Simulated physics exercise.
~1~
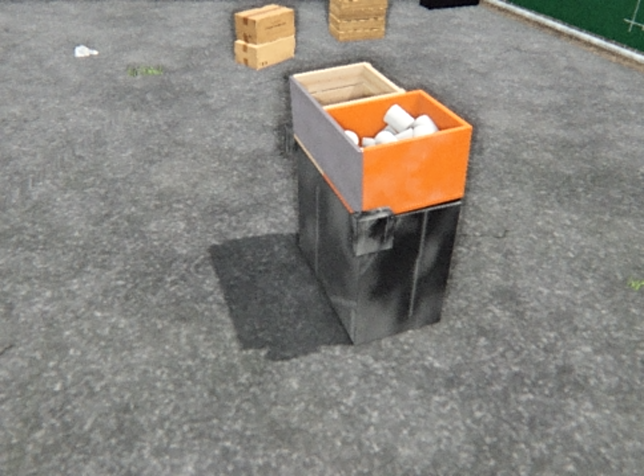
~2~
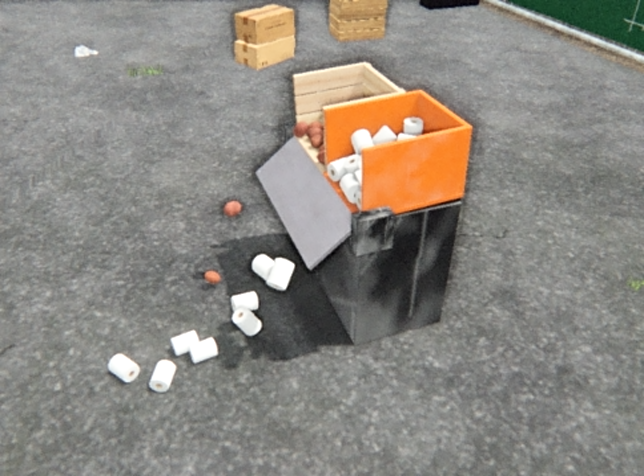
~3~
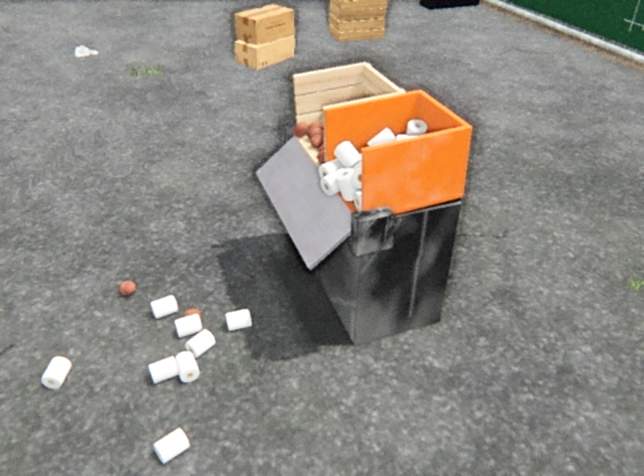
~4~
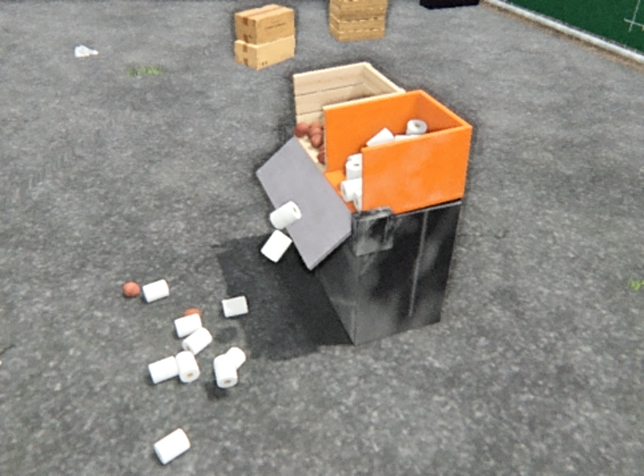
Grey flap dropping open on orange and wooden bins, spilling white rolls and a couple of red potatoes onto asphalt, most staying inside.
